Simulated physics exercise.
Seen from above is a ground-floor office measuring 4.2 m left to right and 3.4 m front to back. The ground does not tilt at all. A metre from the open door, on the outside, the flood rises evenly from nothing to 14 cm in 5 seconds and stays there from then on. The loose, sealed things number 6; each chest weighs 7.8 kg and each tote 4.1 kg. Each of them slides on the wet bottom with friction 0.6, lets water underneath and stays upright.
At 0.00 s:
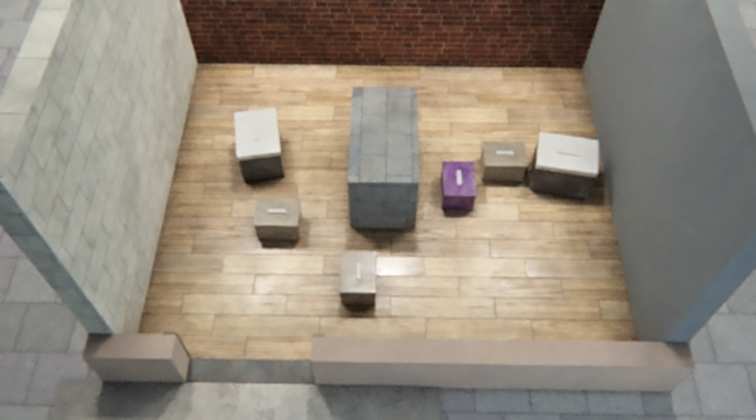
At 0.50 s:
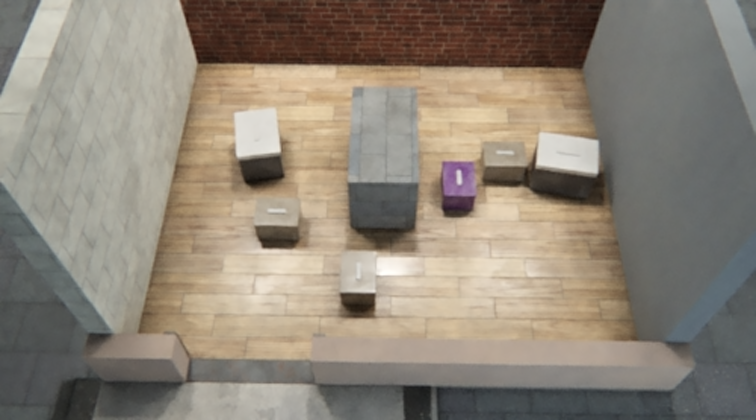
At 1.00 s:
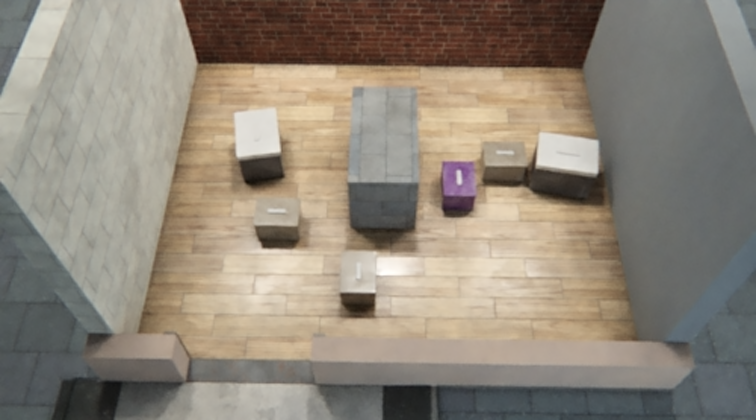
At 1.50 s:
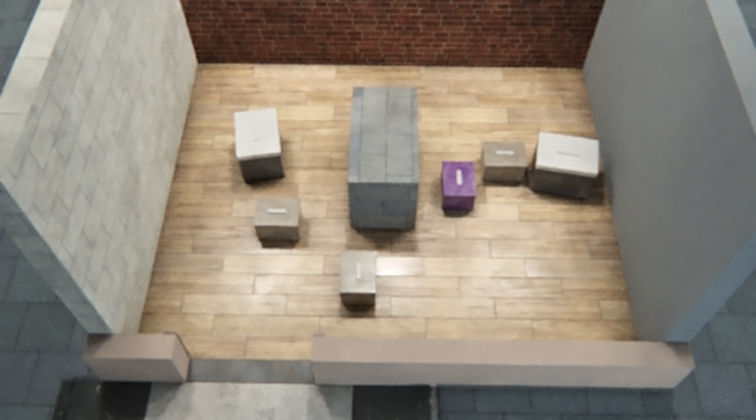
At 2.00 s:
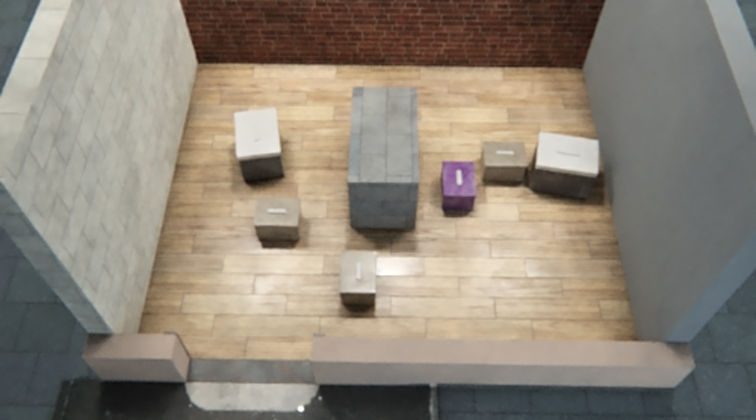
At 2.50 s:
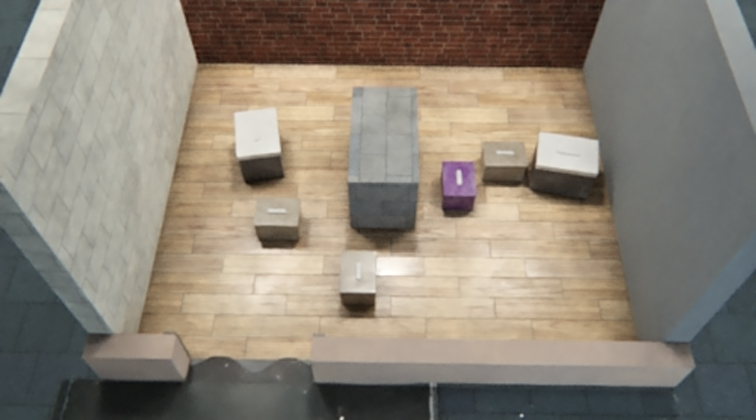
Dark, water-like patches spread over the pale paving outside the doorway gap at lower left, below a wood-floored room seen from high above, with a brick back wall. Around a tall grey block in the middle sit white-topped boxes left and right, small grey-brown boxes, and a purple one just right of centre. The darkness closes over the pale strip up to the threshold, while boxes and camera stay still.
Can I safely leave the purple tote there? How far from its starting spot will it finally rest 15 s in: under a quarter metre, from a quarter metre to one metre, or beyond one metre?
It ends up under a quarter metre away.
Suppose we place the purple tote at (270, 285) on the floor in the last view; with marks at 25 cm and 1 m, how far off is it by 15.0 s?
Result: It drifts a great deal.
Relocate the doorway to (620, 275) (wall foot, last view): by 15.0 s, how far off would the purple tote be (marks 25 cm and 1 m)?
Outcome - purple tote: Well off.
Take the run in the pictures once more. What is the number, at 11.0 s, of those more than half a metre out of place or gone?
The count is 2.
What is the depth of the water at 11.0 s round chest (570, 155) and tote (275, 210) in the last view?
Depth approx. 2 cm / 3 cm.
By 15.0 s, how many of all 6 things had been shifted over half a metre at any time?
The total is 4.
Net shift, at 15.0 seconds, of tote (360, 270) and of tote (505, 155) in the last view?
In that order: 20 cm, 60 cm.
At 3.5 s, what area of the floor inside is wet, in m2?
Around 0.5 m2 of it.
After 3.5 s the purple tote is near (459, 178), 0.0 m from its start, aground; 0 afloat.
After 6.8 s the purple tote is near (459, 178), 0.0 m from its start, aground; 1 afloat.
After 11.0 s the purple tote is near (459, 178), 0.0 m from its start, aground; 1 afloat.
After 15.0 s the purple tote is near (452, 176), 0.1 m from its start, aground; 4 afloat.
